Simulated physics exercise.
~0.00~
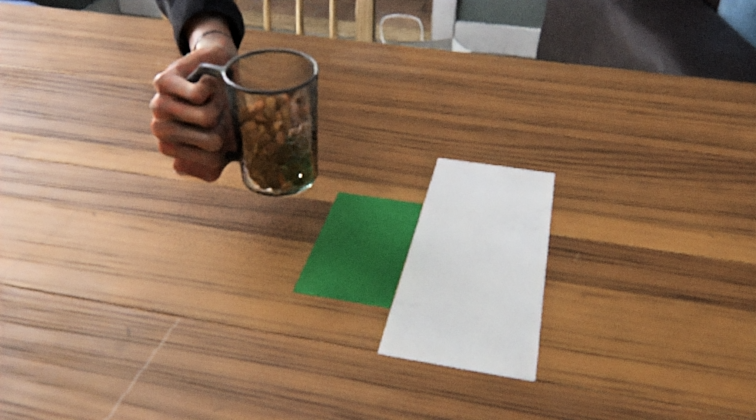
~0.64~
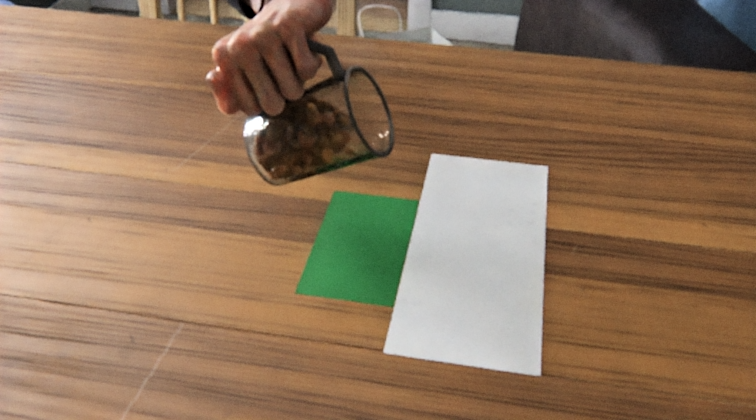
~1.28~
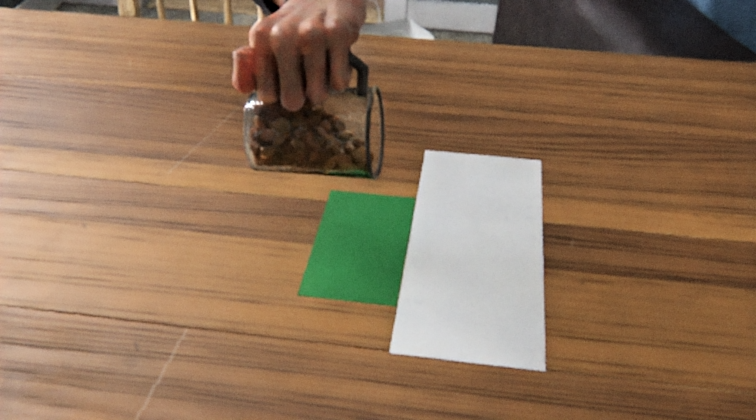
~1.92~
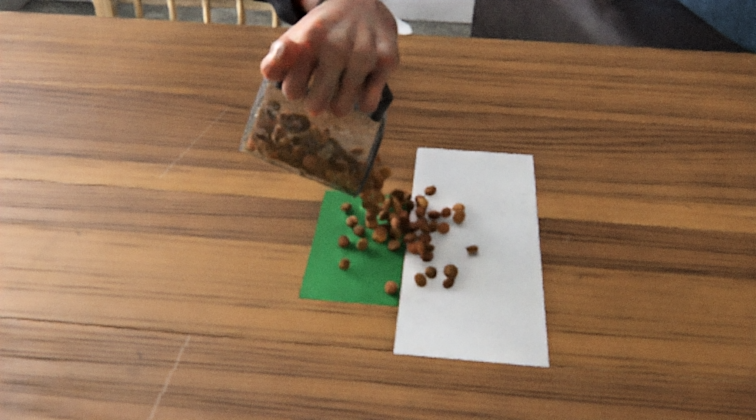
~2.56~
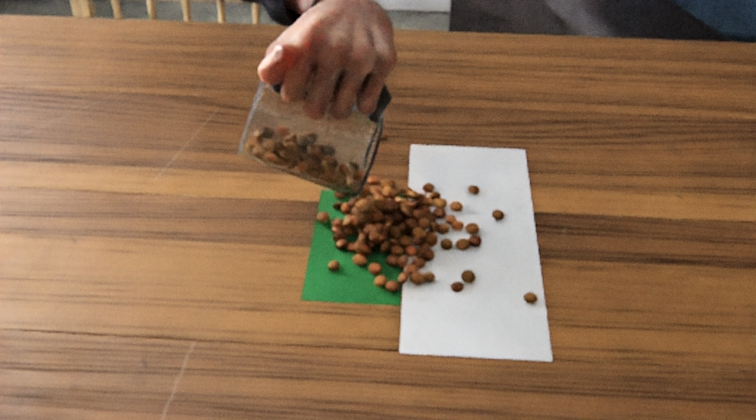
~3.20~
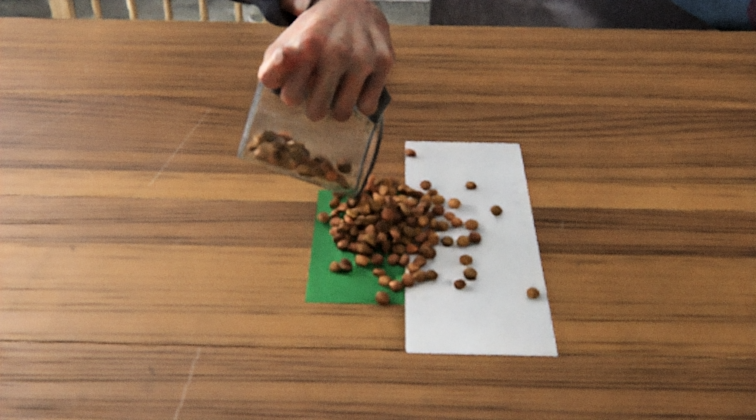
The clip opens on a hand holding a clear cup of brown kibble upright above a wooden table, beside a green mat and a longer white mat. The hand tips the cup to the right until it lies on its side, and the kibble stays inside. The cup then tilts further, mouth downward, and pieces spill out where the two mats meet. The stream builds a pile, mostly over the green mat, while other pieces scatter across the white one. At the end, the hand still holds the tilted cup, with some kibble left inside.
